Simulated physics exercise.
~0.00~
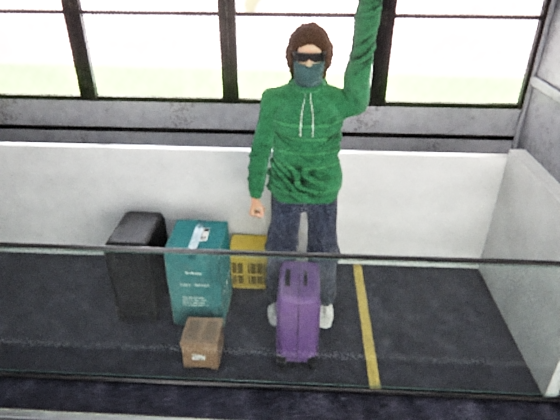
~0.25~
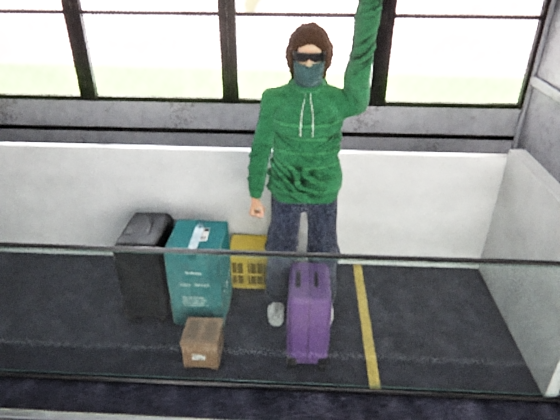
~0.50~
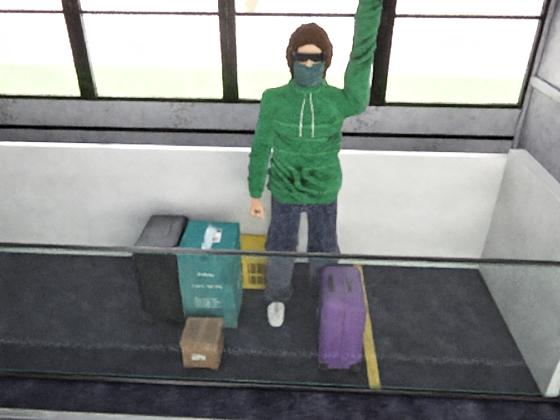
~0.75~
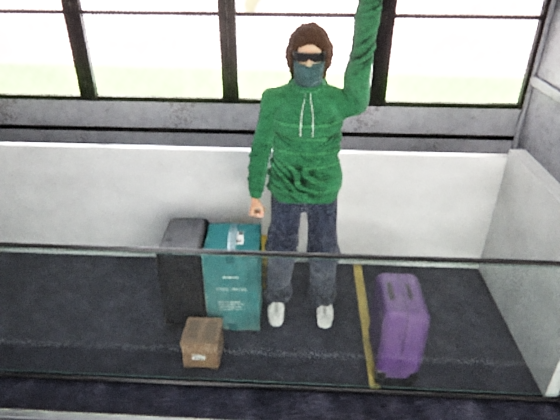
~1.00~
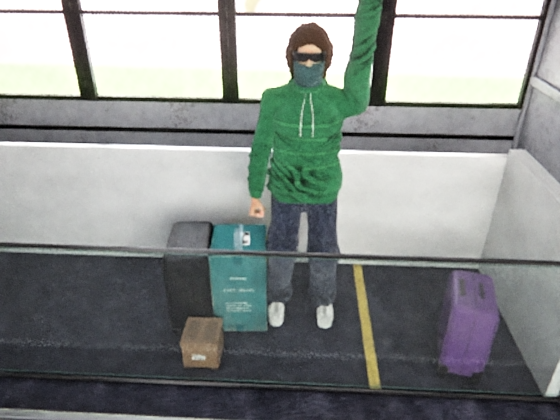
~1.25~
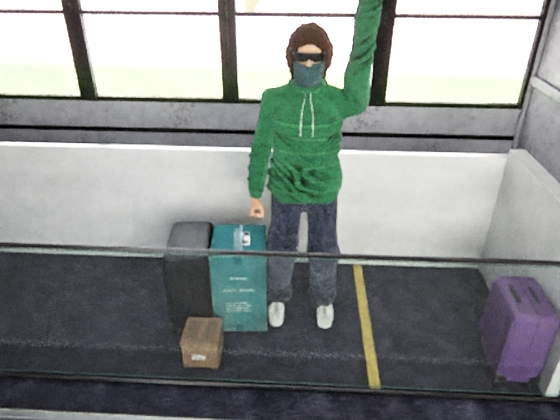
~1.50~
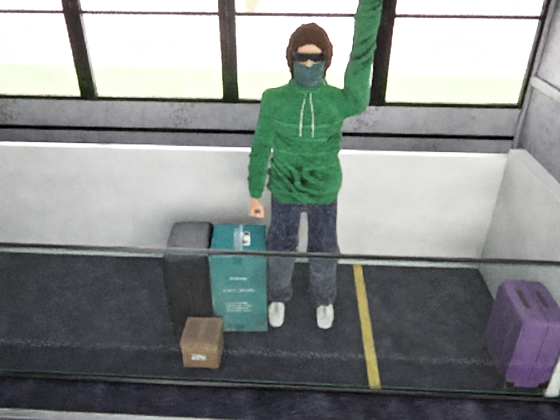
In a shuttle's luggage bay, a passenger in a green hoodie, dark glasses and a face covering stands with one arm raised among several bags, a yellow crate and a small brown box. The purple wheeled case in front of the passenger begins rolling right, and the black case at the left follows. The tall teal bag then slides right too, covering the yellow crate from view. As the purple case crosses the yellow line, the black and teal pieces settle short of it. The purple case rolls on and ends upright by the right wall, while the box never moves.
